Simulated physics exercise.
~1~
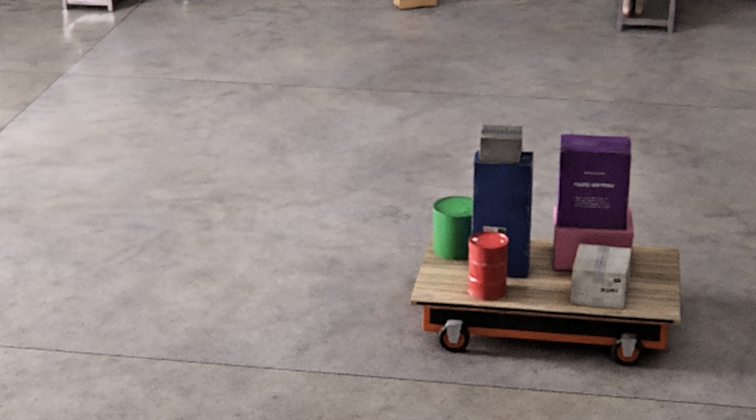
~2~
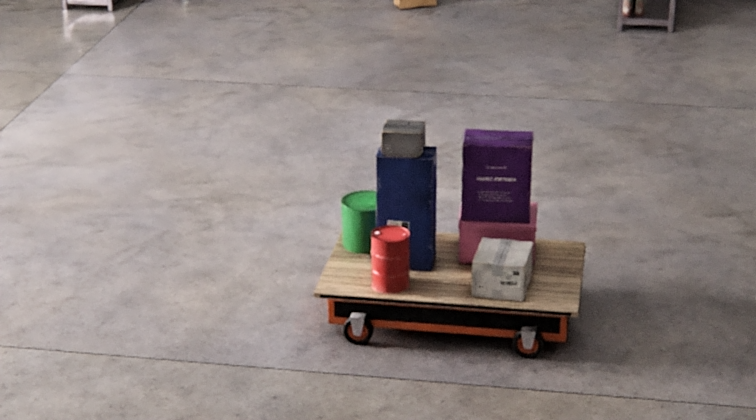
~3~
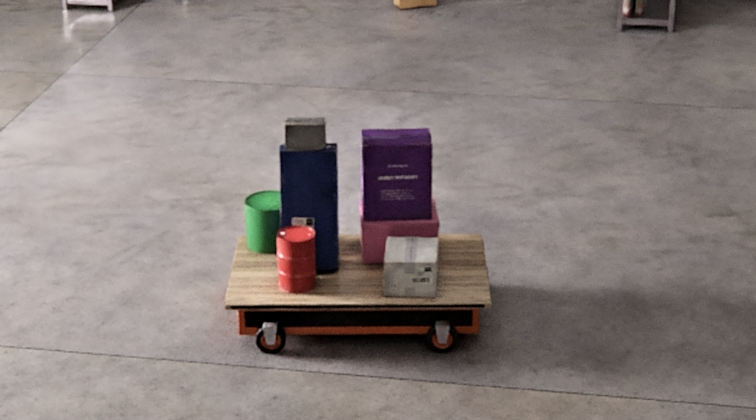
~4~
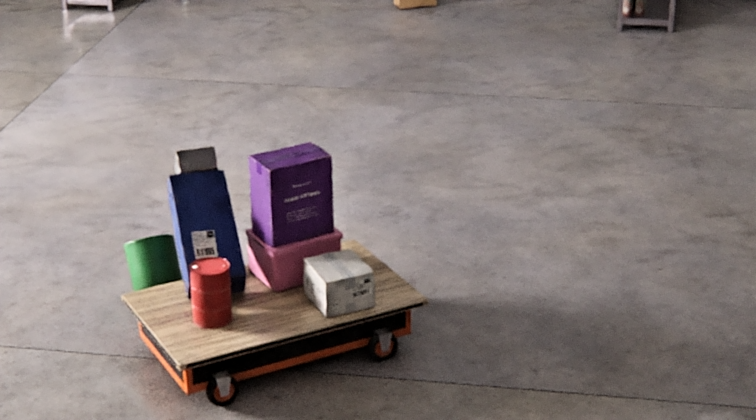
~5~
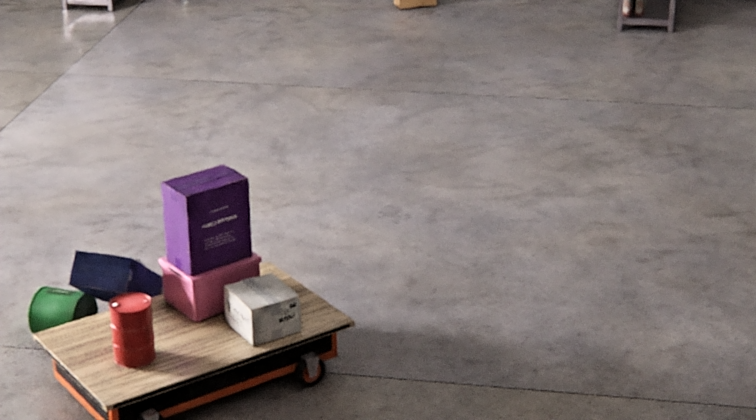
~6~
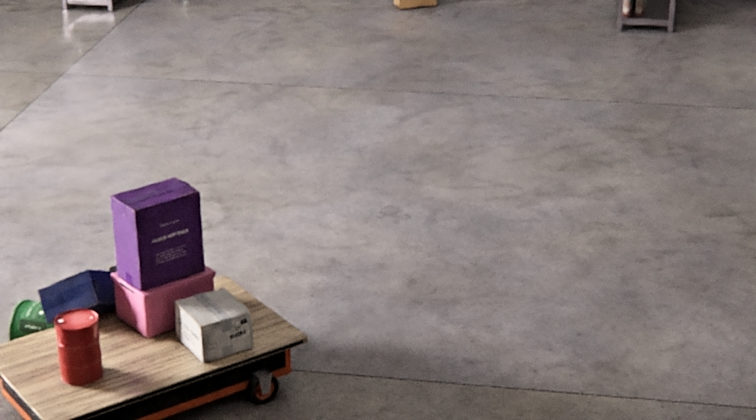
Loaded flatbed cart rolling left and turning, with blue box, grey box and green pail falling off as red canister stays aboard.
